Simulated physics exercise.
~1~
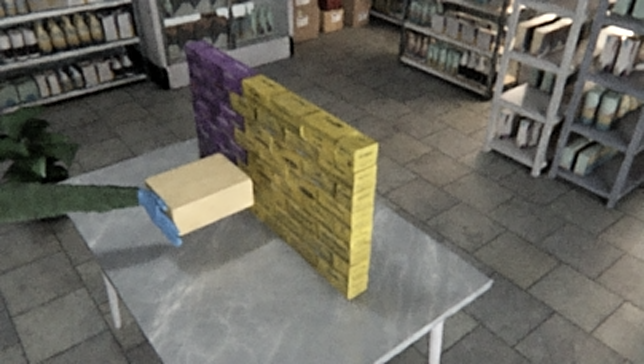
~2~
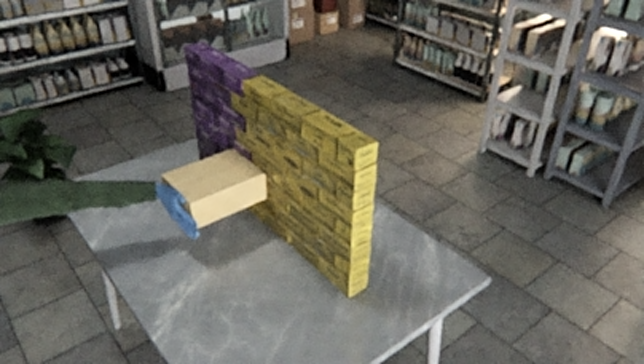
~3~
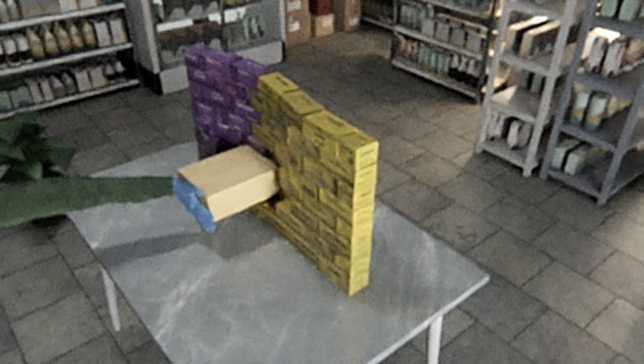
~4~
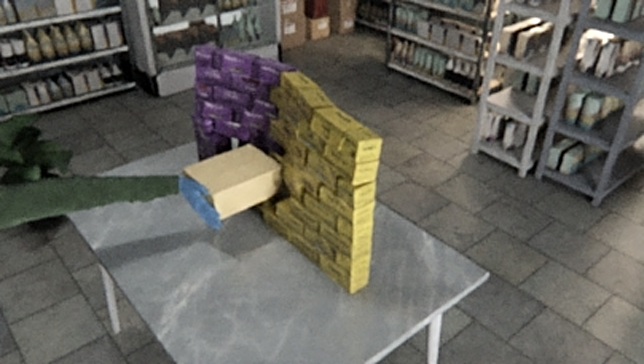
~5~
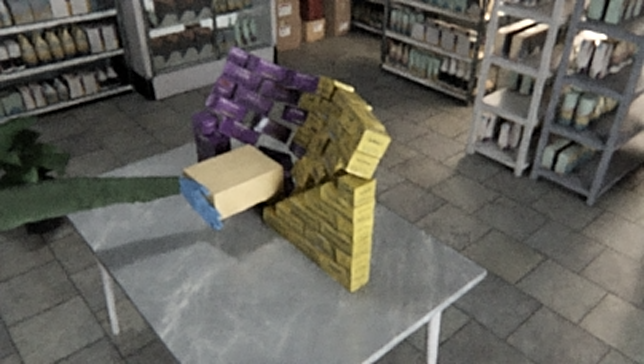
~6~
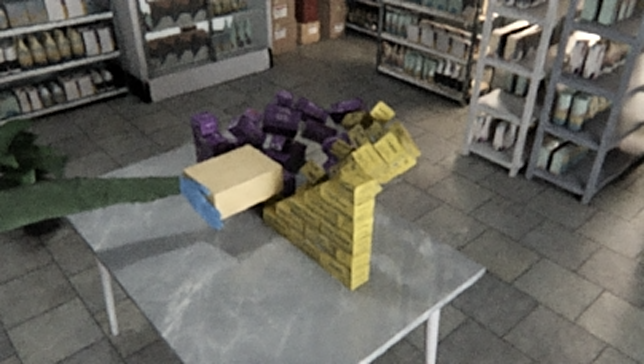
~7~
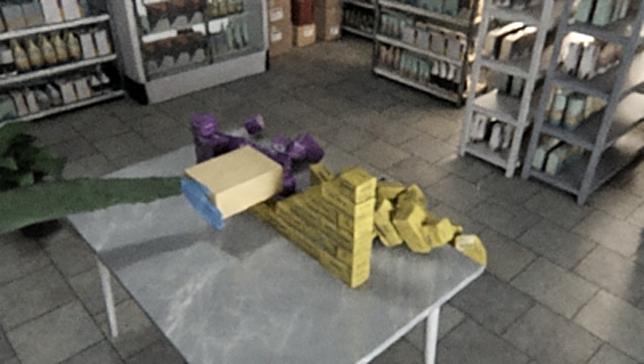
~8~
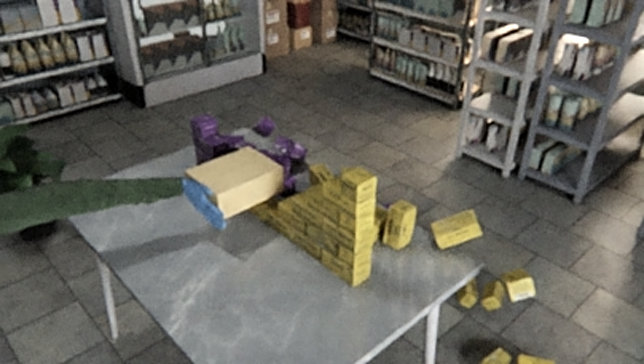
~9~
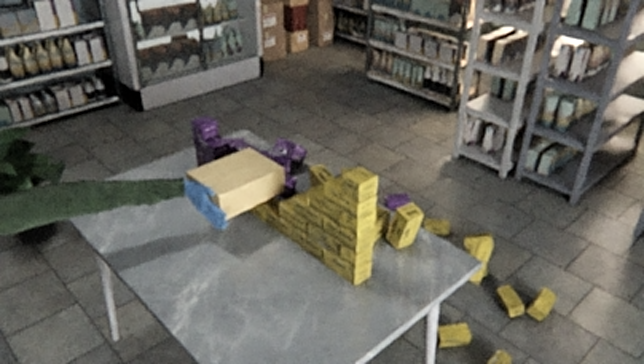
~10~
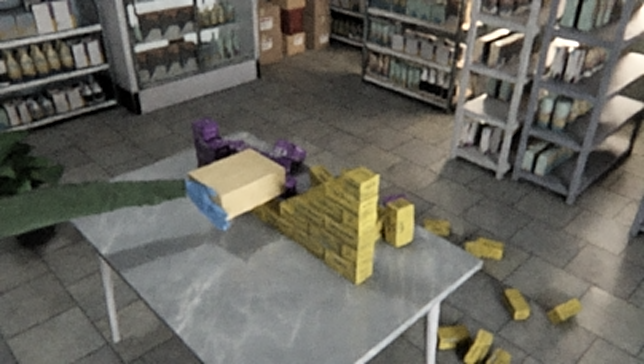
A long wooden block, held level by a hand, pushed into a wall of purple and yellow packets on a table until its upper part buckled and toppled backward, leaving a stepped yellow section standing and many yellow packets scattered across the floor.
